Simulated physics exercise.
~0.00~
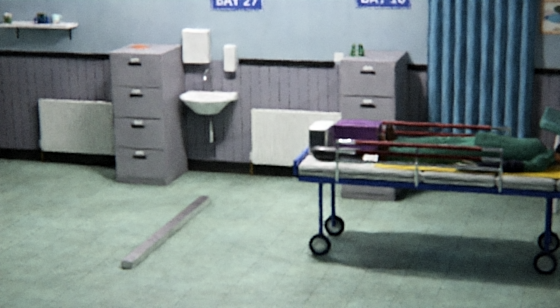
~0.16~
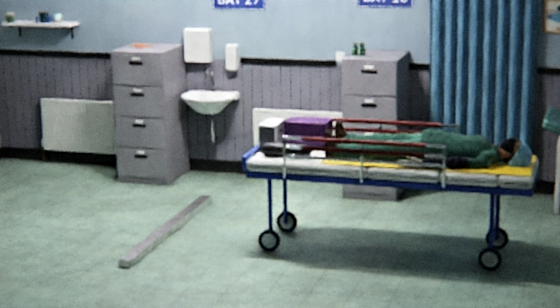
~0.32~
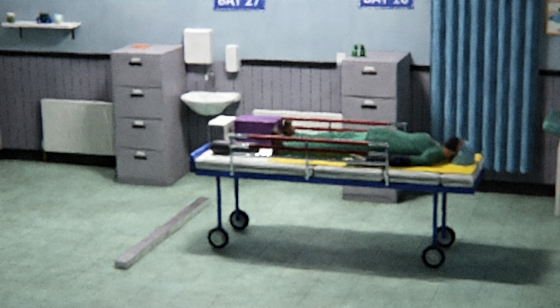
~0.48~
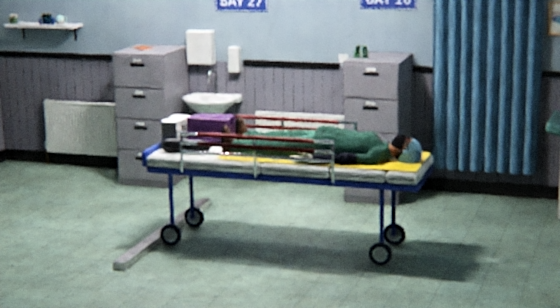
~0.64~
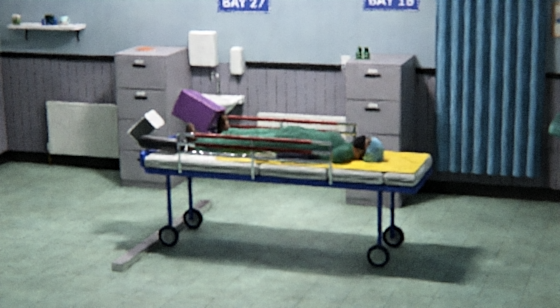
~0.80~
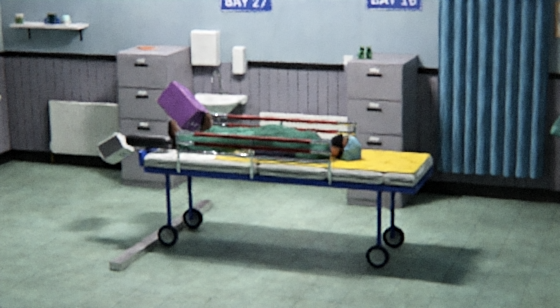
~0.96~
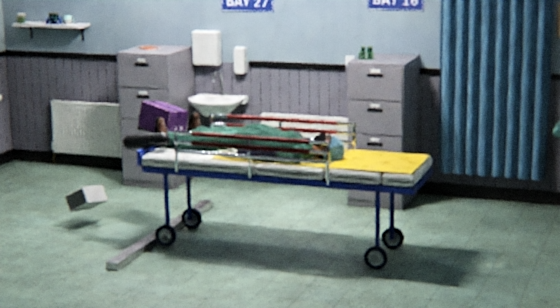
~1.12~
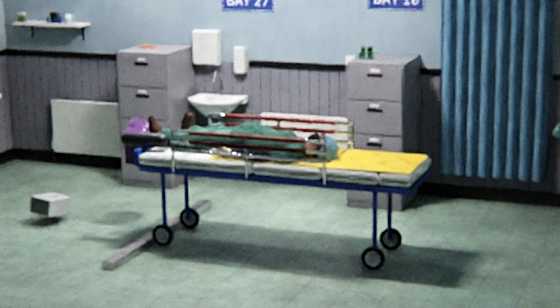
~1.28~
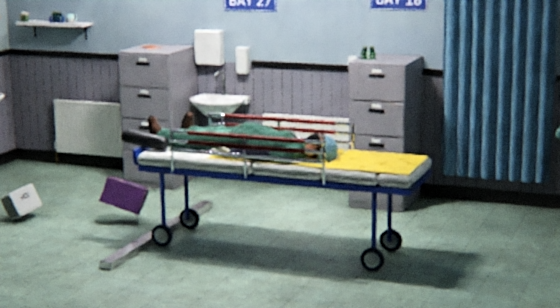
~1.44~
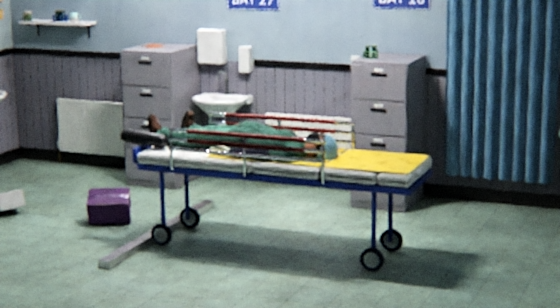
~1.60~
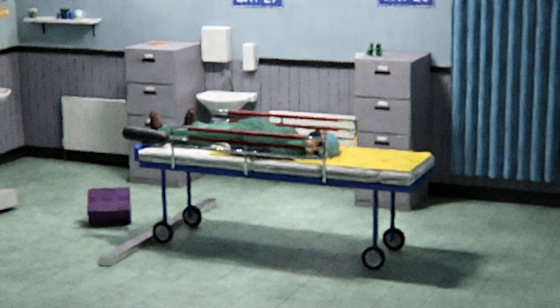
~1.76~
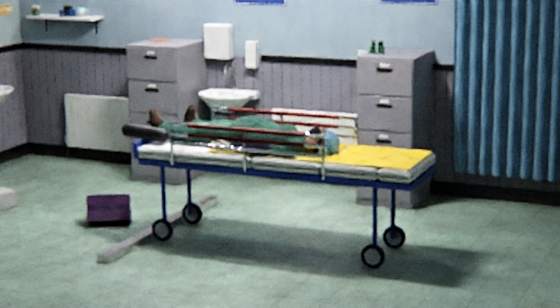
A trolley rolls left and halts, and its monitor and purple holdall tumble off, leaving the person aboard.
